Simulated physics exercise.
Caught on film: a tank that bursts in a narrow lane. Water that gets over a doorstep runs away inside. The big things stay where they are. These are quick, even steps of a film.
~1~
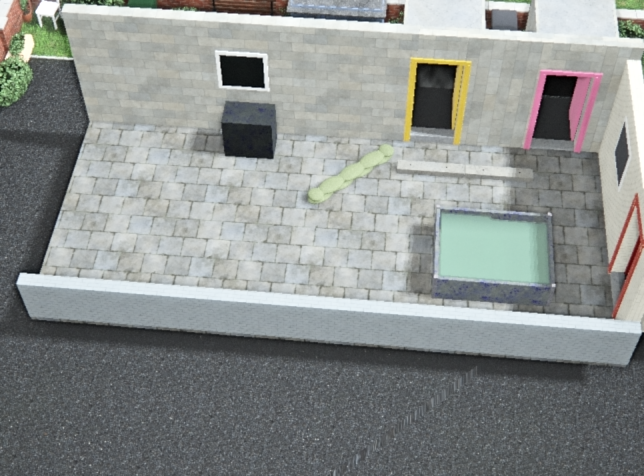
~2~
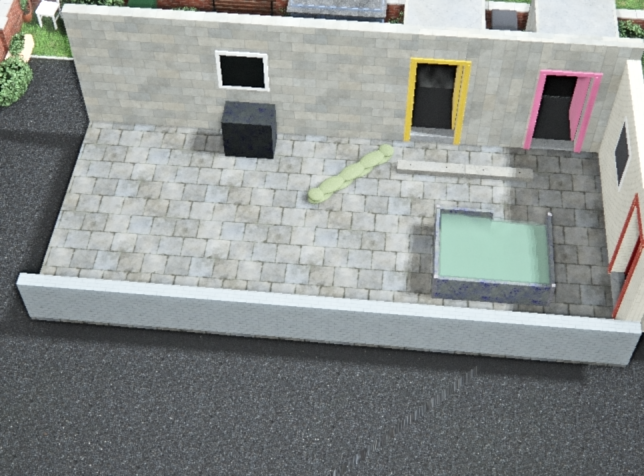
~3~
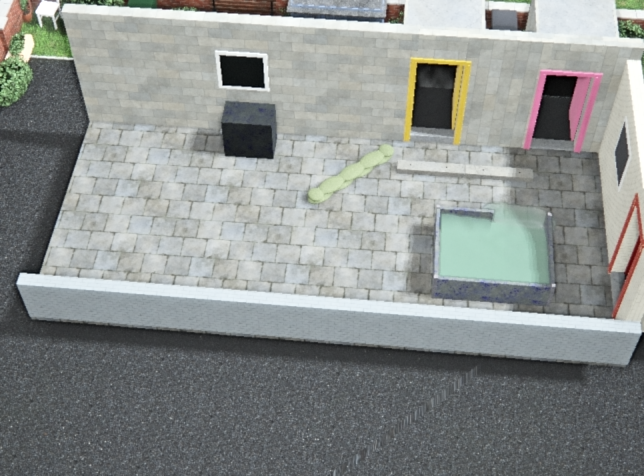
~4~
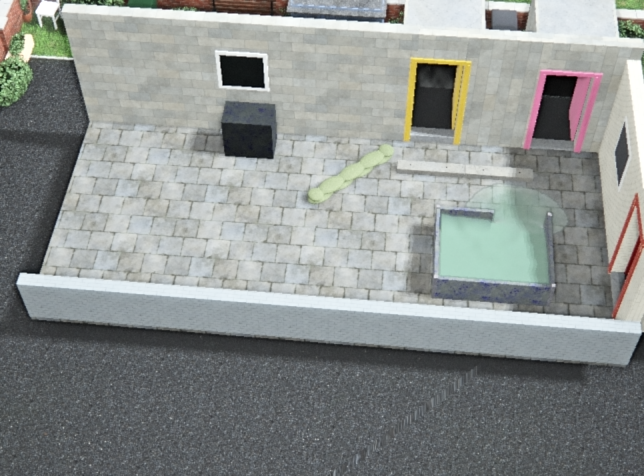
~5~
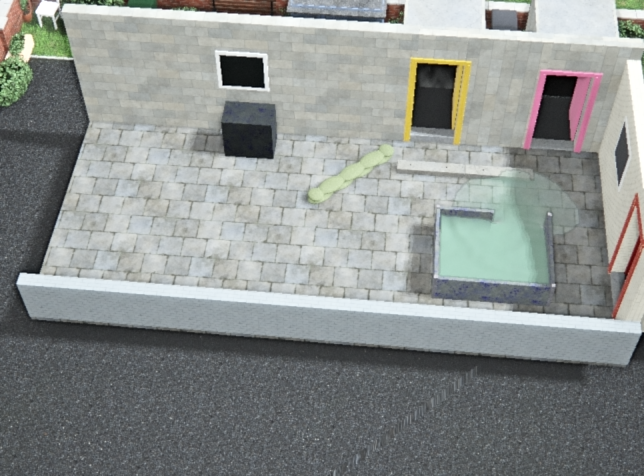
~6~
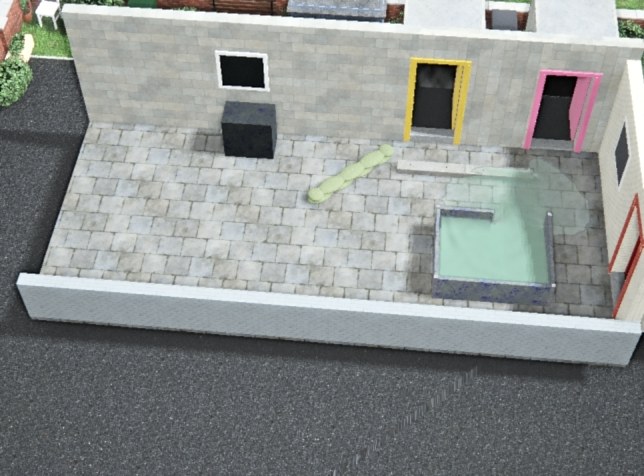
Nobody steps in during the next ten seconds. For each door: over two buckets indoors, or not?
One by one: The yellow door admits no more than that; the red door admits no more than that; the pink door lets in a lot.
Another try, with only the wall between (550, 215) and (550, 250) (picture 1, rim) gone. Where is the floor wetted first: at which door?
First comes the red-painted one.
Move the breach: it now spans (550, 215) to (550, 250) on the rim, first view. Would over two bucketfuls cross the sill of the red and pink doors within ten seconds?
The red one takes more, the pink one goes over.
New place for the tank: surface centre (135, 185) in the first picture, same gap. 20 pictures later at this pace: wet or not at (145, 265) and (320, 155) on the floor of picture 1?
One after the other: Free of water, under water.
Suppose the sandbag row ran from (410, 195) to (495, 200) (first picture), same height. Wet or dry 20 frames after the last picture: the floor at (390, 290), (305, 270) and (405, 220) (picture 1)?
As listed: Not flooded, clear, wet.
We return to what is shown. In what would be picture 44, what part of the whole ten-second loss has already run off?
Roughly 80 per cent.
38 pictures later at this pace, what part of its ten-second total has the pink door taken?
Roughly 90 per cent.
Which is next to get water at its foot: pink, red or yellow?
The door marked pink.
A moment on, water covers 15 % of the floor; the yellow door not reached, the red door not reached, the pink door under two buckets in.
Next, water covers 20 % of the floor; the yellow door wet at the sill, nothing in, the red door not reached, the pink door over two buckets in.
Then, water covers 30 % of the floor; the yellow door wet at the sill, nothing in, the red door not reached, the pink door far over two buckets in.
Later, water covers 50 % of the floor; the yellow door wet at the sill, nothing in, the red door wet at the sill, nothing in, the pink door far over two buckets in.
In the end, water covers 70 % of the floor; the yellow door wet at the sill, nothing in, the red door wet at the sill, nothing in, the pink door far over two buckets in.
